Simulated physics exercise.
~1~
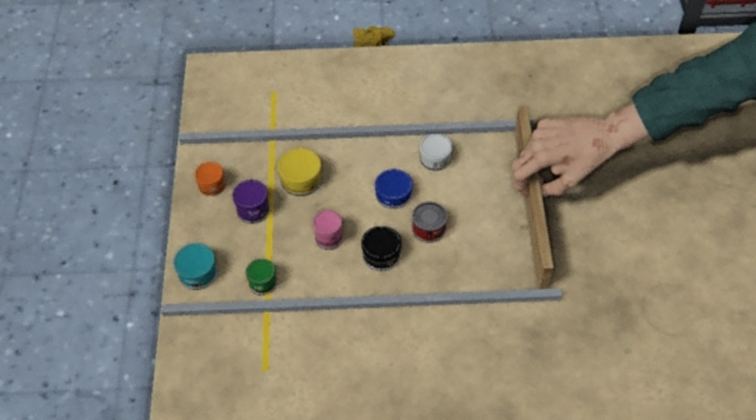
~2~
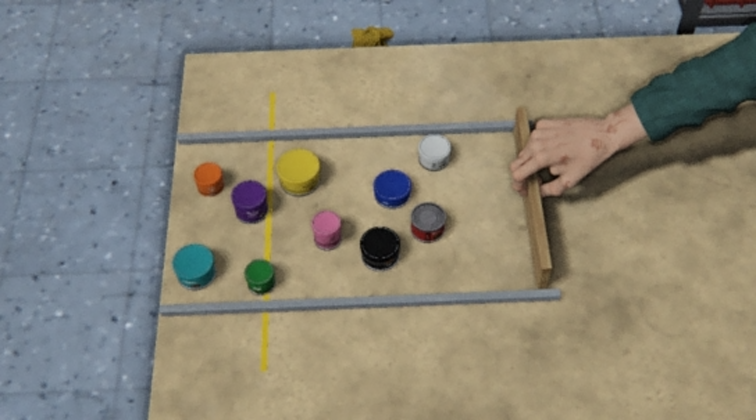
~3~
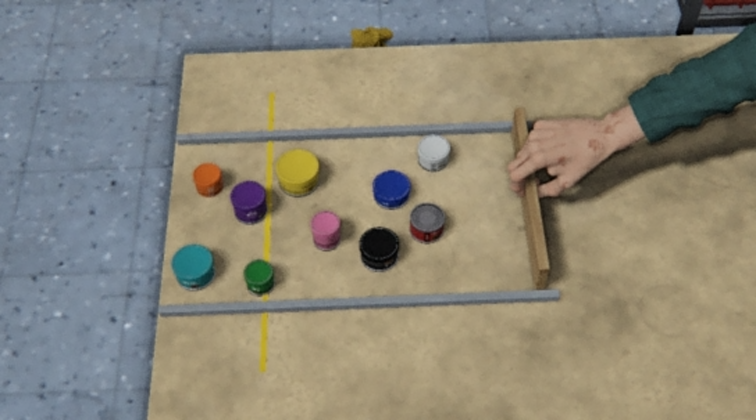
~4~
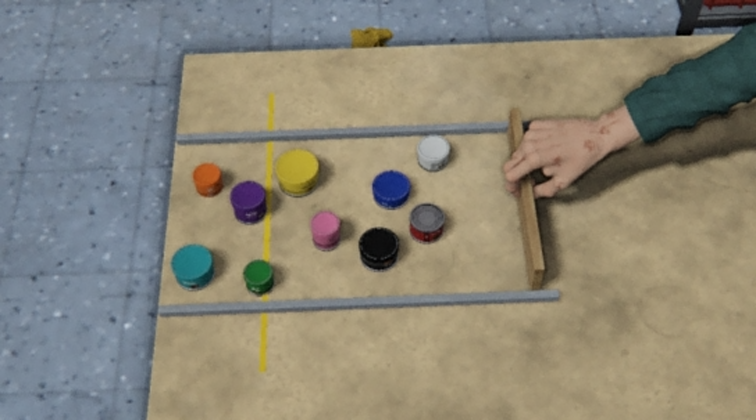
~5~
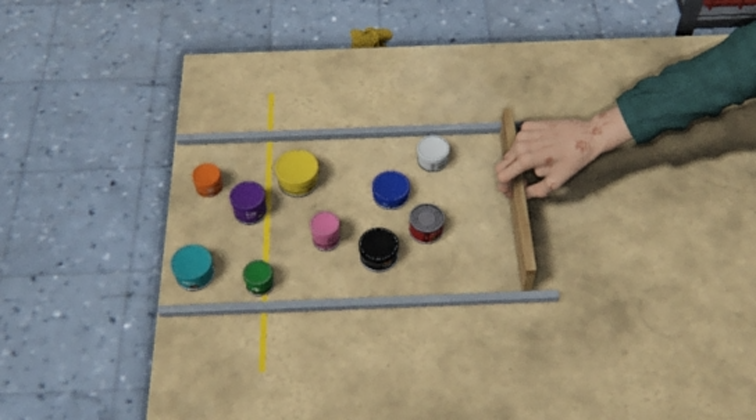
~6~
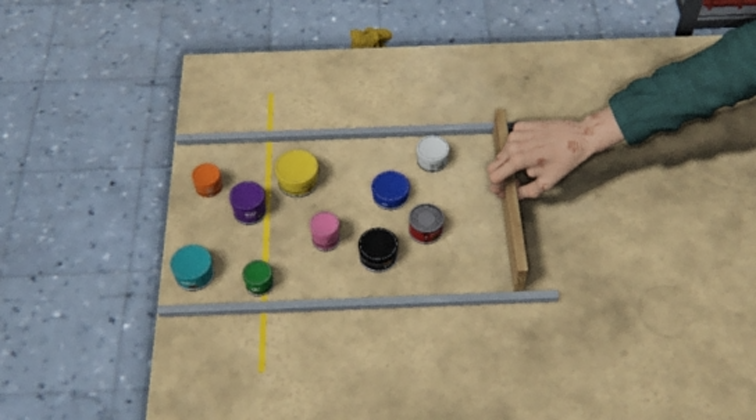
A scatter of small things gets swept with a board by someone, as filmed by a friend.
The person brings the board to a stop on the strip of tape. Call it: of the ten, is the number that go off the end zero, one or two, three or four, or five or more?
Zero go off.
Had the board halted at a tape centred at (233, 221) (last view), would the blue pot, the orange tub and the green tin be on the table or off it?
In order, the blue pot keeps its spot, then the orange tub goes off the edge, then the green tin keeps its spot.
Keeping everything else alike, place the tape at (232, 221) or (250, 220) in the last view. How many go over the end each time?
On the floor, 1 then 0.
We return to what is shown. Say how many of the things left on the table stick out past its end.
I get 0.
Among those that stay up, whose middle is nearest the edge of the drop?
The one in question is the orange tub.
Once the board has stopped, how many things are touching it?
Number in contact with it: 4.
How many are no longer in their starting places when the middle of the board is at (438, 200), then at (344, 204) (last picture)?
First 2, after that 6.
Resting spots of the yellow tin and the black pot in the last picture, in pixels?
Yellow tin: (223, 173); black pot: (245, 259).
Soon after, none off yet; turquoise tin at rest near (193, 268); orange tub at rest near (208, 181); purple tin at rest near (249, 203).
At rest, the number that fall off is zero.
